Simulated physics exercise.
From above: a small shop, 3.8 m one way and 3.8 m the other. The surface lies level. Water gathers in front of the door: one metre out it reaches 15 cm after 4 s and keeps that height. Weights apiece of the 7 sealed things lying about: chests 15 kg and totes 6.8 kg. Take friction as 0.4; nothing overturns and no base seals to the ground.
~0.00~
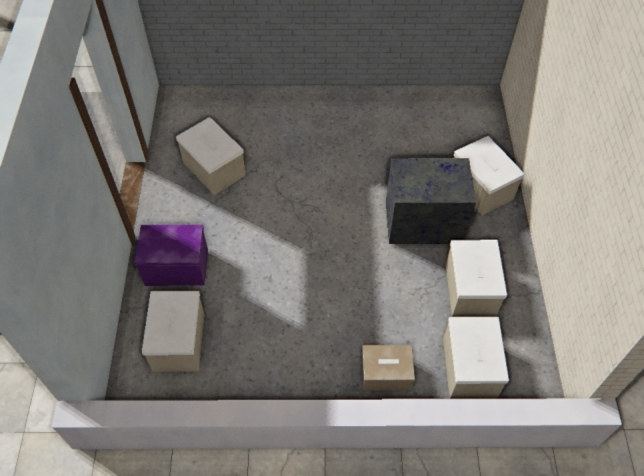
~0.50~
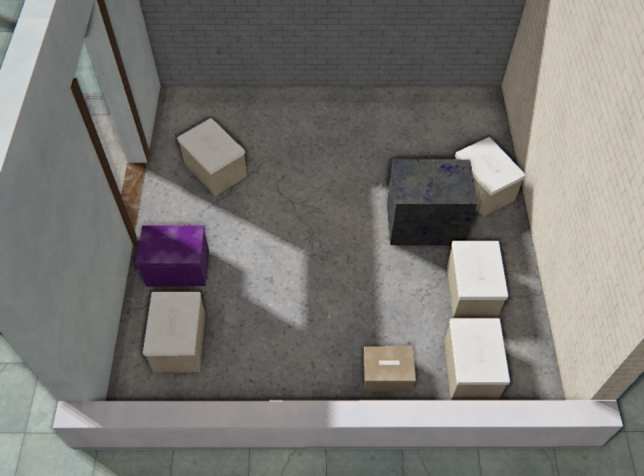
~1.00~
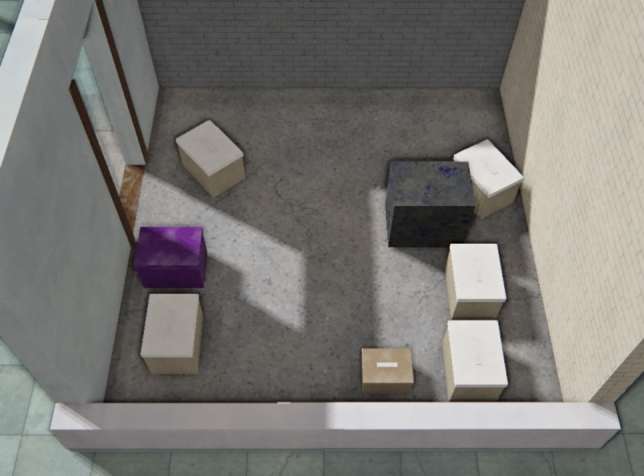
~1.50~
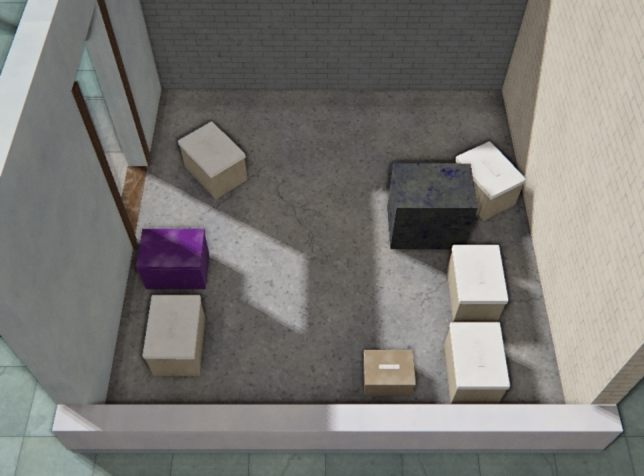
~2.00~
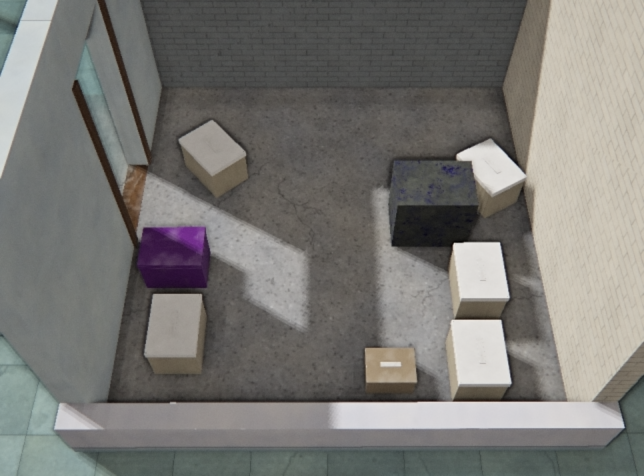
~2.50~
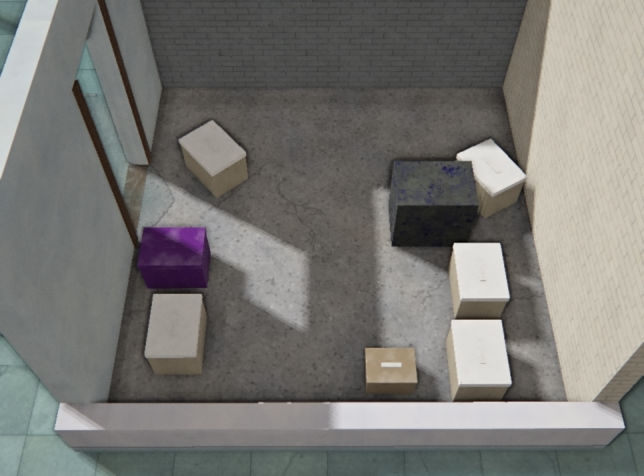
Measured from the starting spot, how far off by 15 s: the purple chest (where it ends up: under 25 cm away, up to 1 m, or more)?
Purple chest holds its place.
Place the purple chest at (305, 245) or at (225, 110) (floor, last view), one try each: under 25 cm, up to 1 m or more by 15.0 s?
In that order: It travels far; it stays put.
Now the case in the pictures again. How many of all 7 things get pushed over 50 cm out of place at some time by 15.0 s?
That makes 3.
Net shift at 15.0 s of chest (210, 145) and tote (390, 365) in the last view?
In turn: 80 cm, 120 cm.
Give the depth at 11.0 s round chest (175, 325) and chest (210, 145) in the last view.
Roughly 3 and 4 cm.
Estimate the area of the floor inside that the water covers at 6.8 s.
About 9.5 m2.
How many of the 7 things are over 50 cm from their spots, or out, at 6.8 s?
I count 1.
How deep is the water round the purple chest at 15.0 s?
About 6 cm.
After 3.5 s the purple chest is near (172, 246), 0.0 m from its start, aground; 0 afloat.
After 6.8 s the purple chest is near (172, 246), 0.0 m from its start, aground; 0 afloat.
After 11.0 s the purple chest is near (172, 246), 0.0 m from its start, aground; 0 afloat.
After 15.0 s the purple chest is near (172, 246), 0.0 m from its start, aground; 4 afloat.
